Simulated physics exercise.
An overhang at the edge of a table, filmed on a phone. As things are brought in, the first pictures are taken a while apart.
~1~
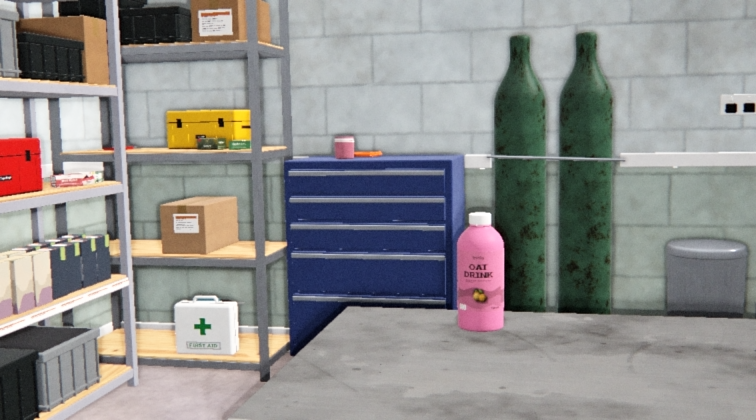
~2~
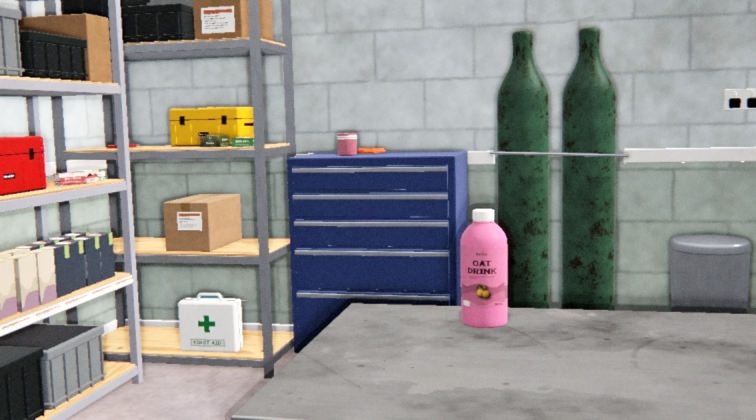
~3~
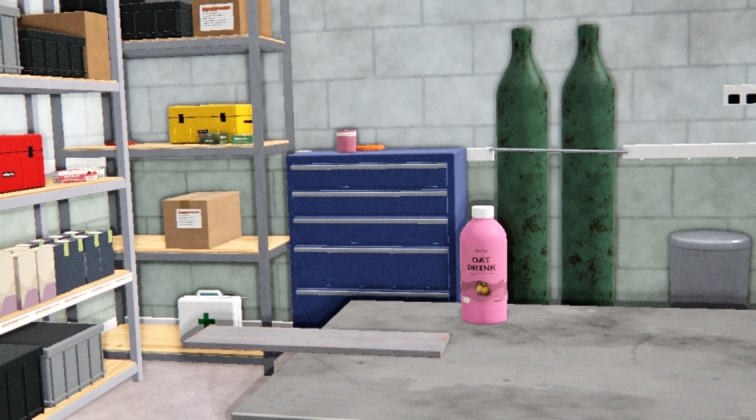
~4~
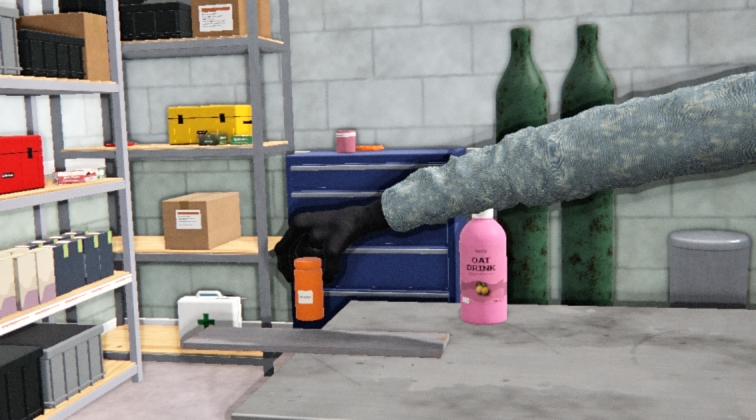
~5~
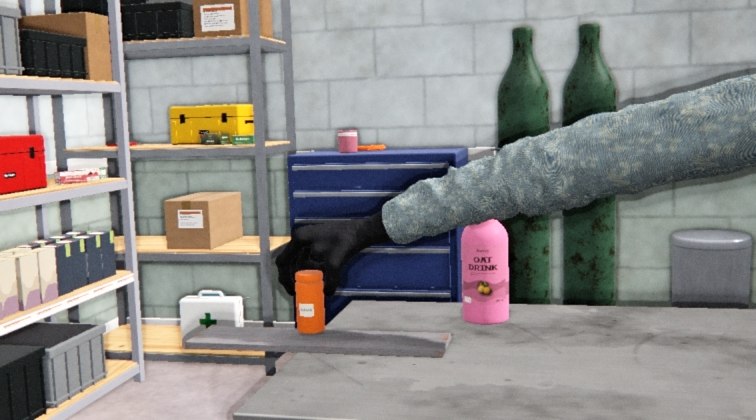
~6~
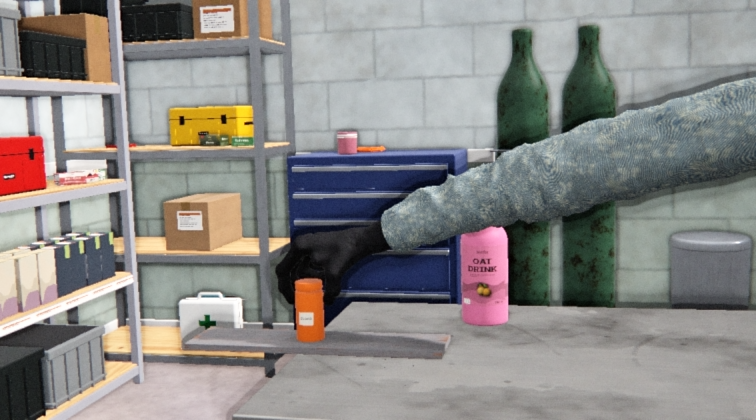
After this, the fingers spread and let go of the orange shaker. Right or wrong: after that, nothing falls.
Right.
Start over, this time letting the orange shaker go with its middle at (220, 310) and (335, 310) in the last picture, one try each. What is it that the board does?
The first time it drops, and the second time it does not fall.
Then, 0.60 s on from there, no change.
Then, 1.40 s on from there, orange shaker resting near (310, 310).
In the end, all 3 unmoved. At the end, from the last picture's camera, orange shaker near (310, 310). The board stays on the table.
